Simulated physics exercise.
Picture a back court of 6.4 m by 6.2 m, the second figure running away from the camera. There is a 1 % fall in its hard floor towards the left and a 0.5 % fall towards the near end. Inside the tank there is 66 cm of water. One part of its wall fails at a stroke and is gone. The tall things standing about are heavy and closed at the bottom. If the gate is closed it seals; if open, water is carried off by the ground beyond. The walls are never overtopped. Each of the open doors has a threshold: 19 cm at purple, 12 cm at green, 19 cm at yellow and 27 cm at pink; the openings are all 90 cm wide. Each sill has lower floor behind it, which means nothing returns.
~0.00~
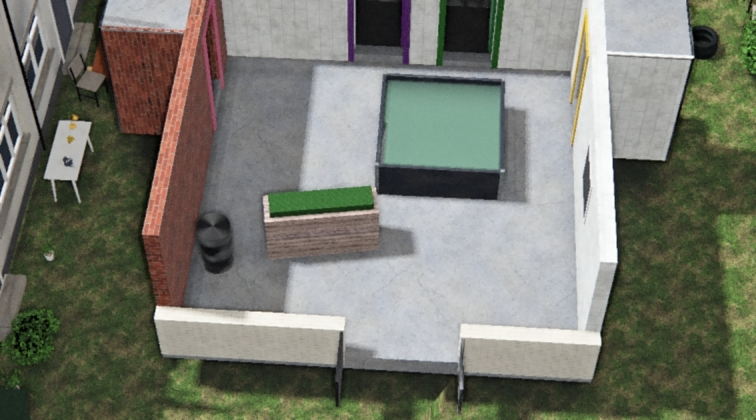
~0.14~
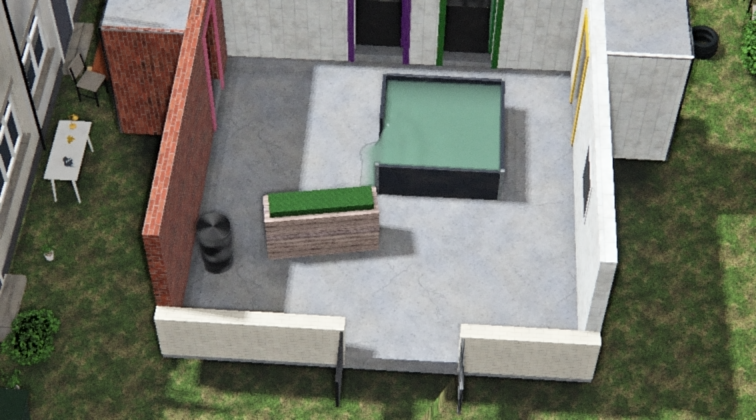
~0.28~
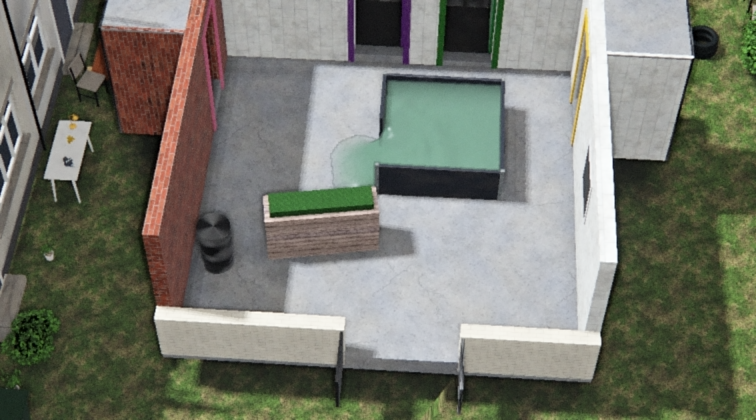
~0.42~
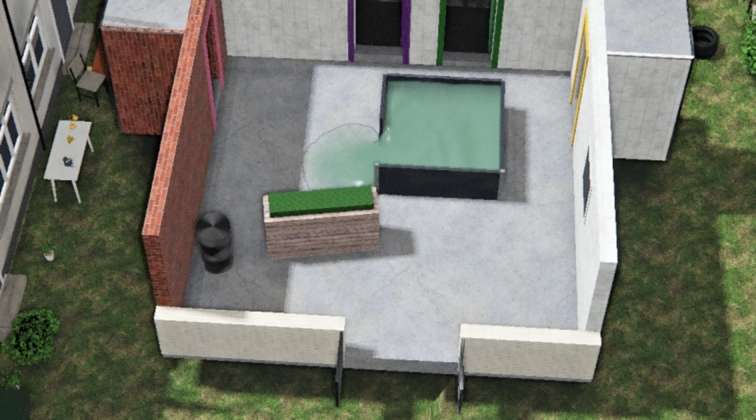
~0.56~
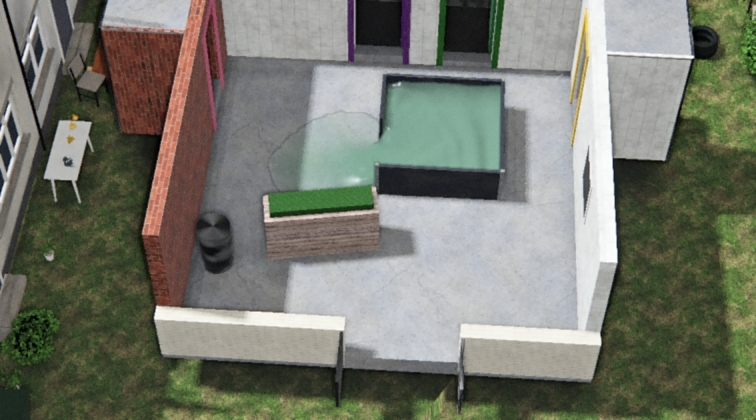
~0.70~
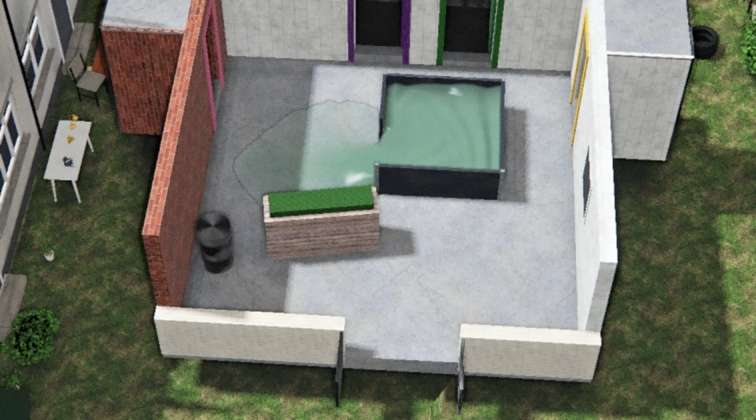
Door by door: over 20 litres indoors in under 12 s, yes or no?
Purple door: No, green door: No, yellow door: No, pink door: No.
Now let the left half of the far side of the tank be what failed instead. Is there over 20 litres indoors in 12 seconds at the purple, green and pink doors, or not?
Then it goes purple too high, green too high, pink fine.
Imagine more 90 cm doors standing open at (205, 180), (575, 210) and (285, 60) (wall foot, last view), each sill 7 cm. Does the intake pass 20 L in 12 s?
Result in order - more than that, not enough, more than that.
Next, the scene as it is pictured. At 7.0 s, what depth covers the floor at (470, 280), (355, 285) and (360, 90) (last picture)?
2, 2, 7 cm.
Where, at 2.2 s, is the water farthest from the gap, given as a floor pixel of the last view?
Somewhere near pixel (179, 334).
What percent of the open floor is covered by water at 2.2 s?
Roughly 30 % of the floor.
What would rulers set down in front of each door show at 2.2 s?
Depths: Purple door 0 cm, green door 0 cm, yellow door 0 cm, pink door 23 cm.
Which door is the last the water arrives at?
It's the yellow door.
After 1.4 s water covers 25 % of the floor and is deepest (38 cm) near (372, 177); purple door not reached, green door not reached, yellow door not reached, pink door 16 cm at the sill, 0 L in.
After 2.2 s water covers 30 % of the floor and is deepest (42 cm) near (195, 244); purple door not reached, green door not reached, yellow door not reached, pink door 23 cm at the sill, 0 L in.
After 3.5 s water covers 45 % of the floor and is deepest (29 cm) near (216, 245); purple door 3 cm at the sill, 0 L in, green door not reached, yellow door not reached, pink door 16 cm at the sill, 0 L in.
After 7.0 s water covers 85 % of the floor and is deepest (16 cm) near (227, 246); purple door 7 cm at the sill, 0 L in, green door 4 cm at the sill, 0 L in, yellow door 8 cm at the sill, 0 L in, pink door 15 cm at the sill, 0 L in.
After 12.0 s water covers 100 % of the floor and is deepest (12 cm) near (179, 334); purple door 8 cm at the sill, 0 L in, green door 8 cm at the sill, 0 L in, yellow door 6 cm at the sill, 0 L in, pink door 10 cm at the sill, 0 L in.
